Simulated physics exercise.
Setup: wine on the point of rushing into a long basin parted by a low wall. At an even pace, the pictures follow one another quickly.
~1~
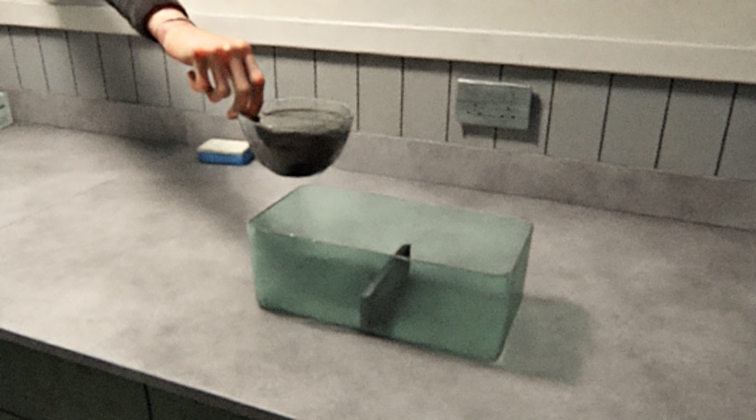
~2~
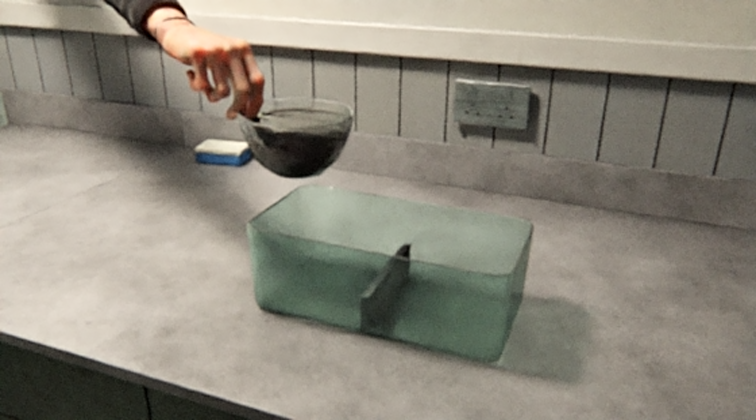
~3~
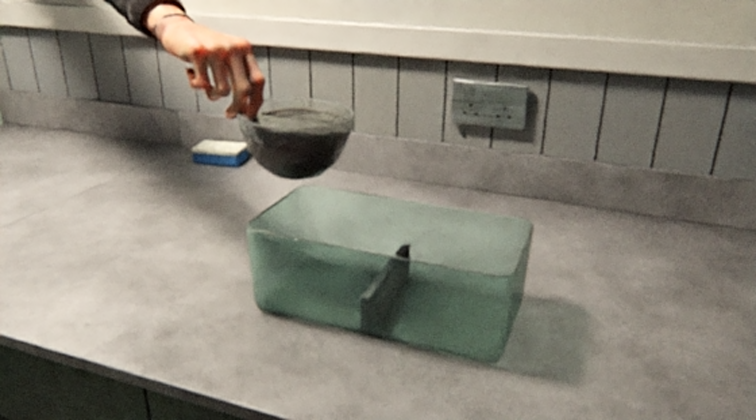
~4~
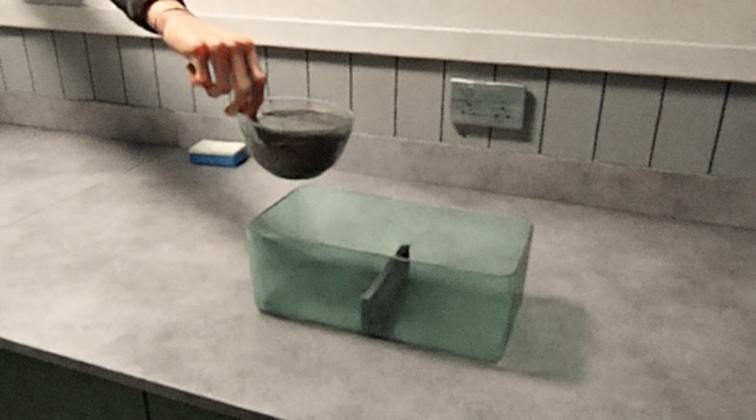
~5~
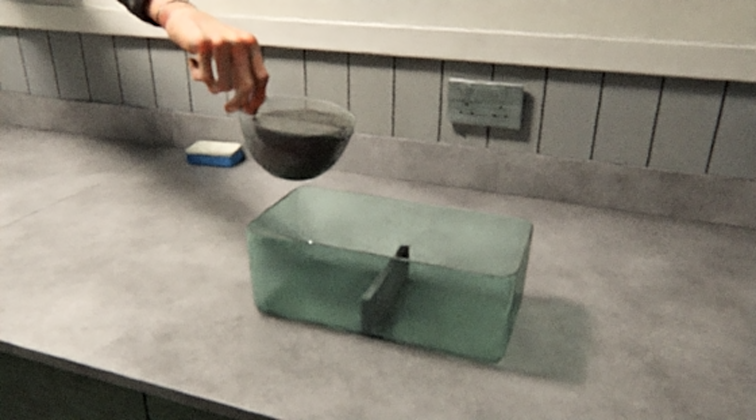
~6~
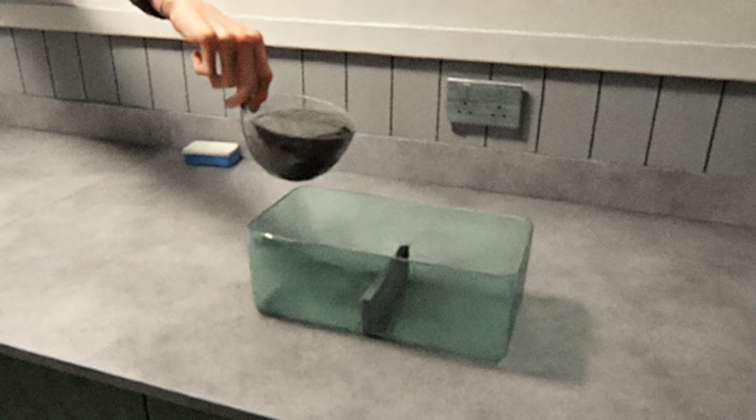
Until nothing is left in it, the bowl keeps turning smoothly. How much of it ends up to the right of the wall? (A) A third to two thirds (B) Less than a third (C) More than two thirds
(A) A third to two thirds.
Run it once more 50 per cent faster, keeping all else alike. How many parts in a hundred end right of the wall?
I'd say close to 40 per cent.
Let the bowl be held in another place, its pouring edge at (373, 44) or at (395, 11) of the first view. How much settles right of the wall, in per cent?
About 90 per cent, then about 95 per cent.
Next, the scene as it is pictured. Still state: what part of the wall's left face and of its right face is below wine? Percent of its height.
Some 20 per cent left and 30 right.
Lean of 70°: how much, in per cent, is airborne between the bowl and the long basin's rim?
Around 25 %.
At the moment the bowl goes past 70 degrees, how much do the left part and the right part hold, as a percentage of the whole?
So the left part has 10 percent, while the right part has 25.
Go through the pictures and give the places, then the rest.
The first frame shows tilt 0°; pouring edge (348, 119); surface from (255, 114) to (347, 126); the long basin's rim runs from (276, 204) to (523, 248); the wall's top is at (387, 268).
The second frame shows tilt 1°; pouring edge (348, 120); surface from (254, 115) to (347, 127).
The third frame shows tilt 2°; pouring edge (348, 122); surface from (253, 115) to (347, 128).
The fourth frame shows tilt 5°; pouring edge (349, 125); surface from (253, 115) to (348, 129).
The fifth frame shows tilt 8°; pouring edge (350, 129); surface from (254, 116) to (349, 130).
The sixth frame shows tilt 12°; pouring edge (351, 134); surface from (254, 117) to (352, 130).
A moment on, the bowl is tipped part way and 40 per cent is still to pour, 8 is left of the wall and 26 right of it.
Next, the bowl is tipped right over and 0 per cent is still to pour, 46 is left of the wall and 53 right of it.
Then the bowl is tipped right over and 0 per cent is still to pour, 46 is left of the wall and 53 right of it.
Later the bowl is tipped right over and 0 per cent is still to pour, 46 is left of the wall and 53 right of it.
At rest 46 per cent lies left of the wall, 53 right of it and 0 outside.
